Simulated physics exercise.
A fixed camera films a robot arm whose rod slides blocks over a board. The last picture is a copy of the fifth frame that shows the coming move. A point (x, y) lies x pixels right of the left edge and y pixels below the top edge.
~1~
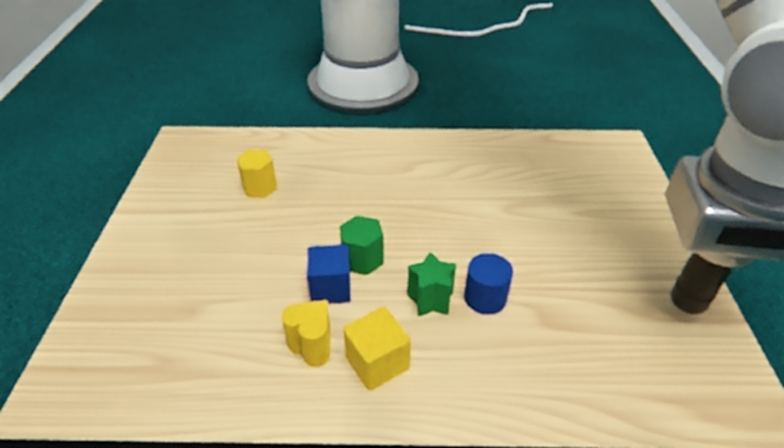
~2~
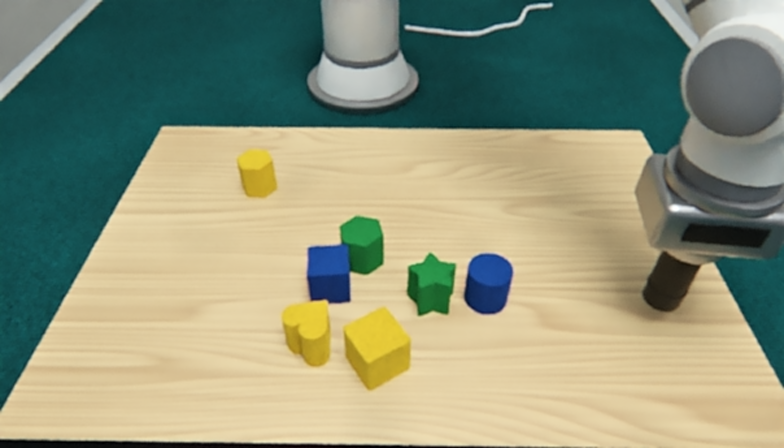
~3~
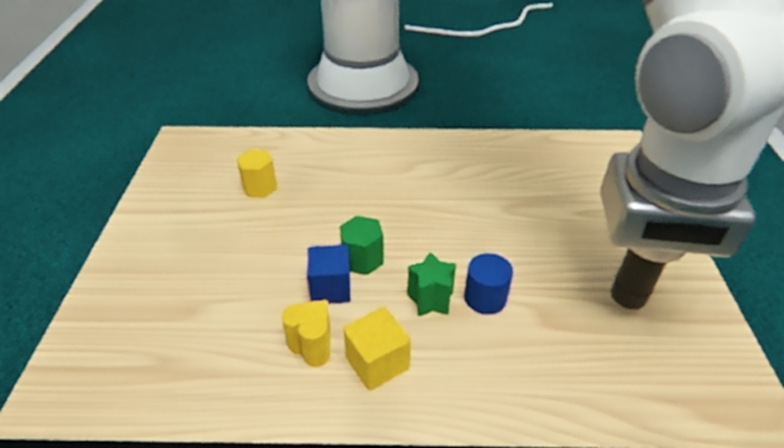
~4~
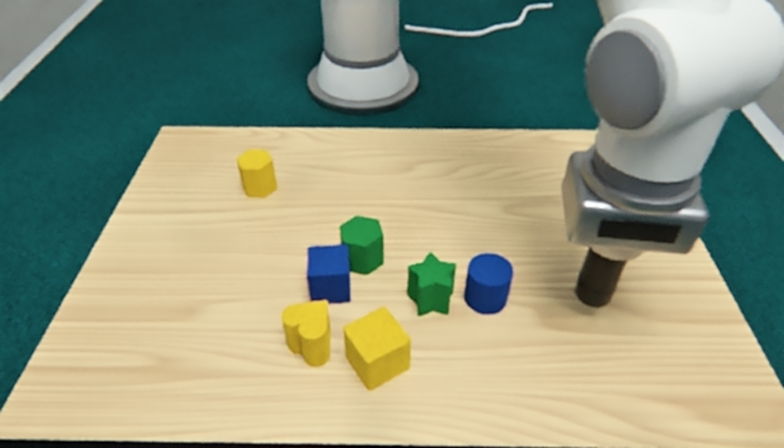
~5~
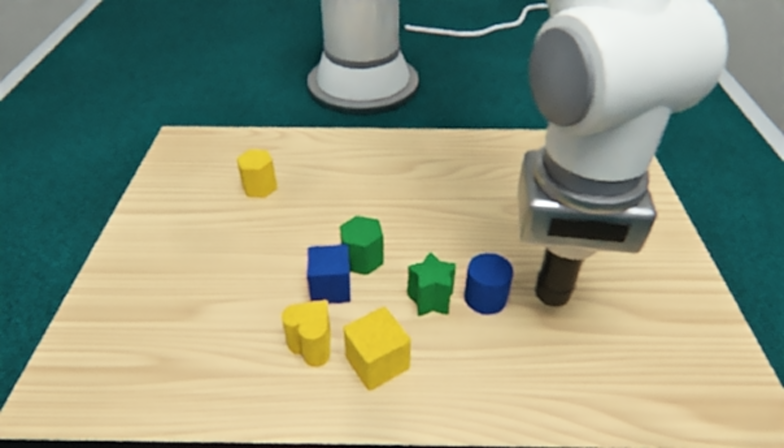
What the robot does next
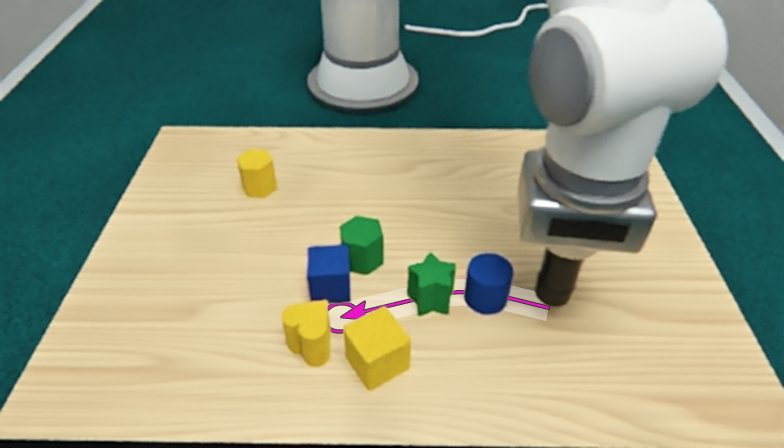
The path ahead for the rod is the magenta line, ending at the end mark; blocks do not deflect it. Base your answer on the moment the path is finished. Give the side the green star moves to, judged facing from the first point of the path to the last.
The answer is left.
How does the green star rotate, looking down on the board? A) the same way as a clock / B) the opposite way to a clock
Letter B.
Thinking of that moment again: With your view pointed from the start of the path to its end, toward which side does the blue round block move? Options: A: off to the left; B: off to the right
Answer: B.
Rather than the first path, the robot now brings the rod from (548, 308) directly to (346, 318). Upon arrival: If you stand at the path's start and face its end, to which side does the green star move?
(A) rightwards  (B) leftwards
Answer: A.
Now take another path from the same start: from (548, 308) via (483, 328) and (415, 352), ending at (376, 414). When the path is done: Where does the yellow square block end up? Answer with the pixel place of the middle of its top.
At the end it should sit near (338, 351).
The drawn path runs from (548, 308) through (478, 293) and (410, 301) to (341, 317).
On the path given first. One third of the way, rod (478, 279); green star (404, 271), turned 40° anticlockwise; blue round block (440, 258).
Two thirds of the way, rod (410, 287); blue square block (324, 260), turned 15° clockwise; green star (367, 278), turned 85° anticlockwise; blue round block (383, 250).
At the end, rod (340, 304); yellow heart-shaped block (284, 330), turned 45° anticlockwise; blue square block (293, 257), turned 65° clockwise; yellow square block not moved; green star (301, 292), turned 95° anticlockwise; blue round block (364, 251).
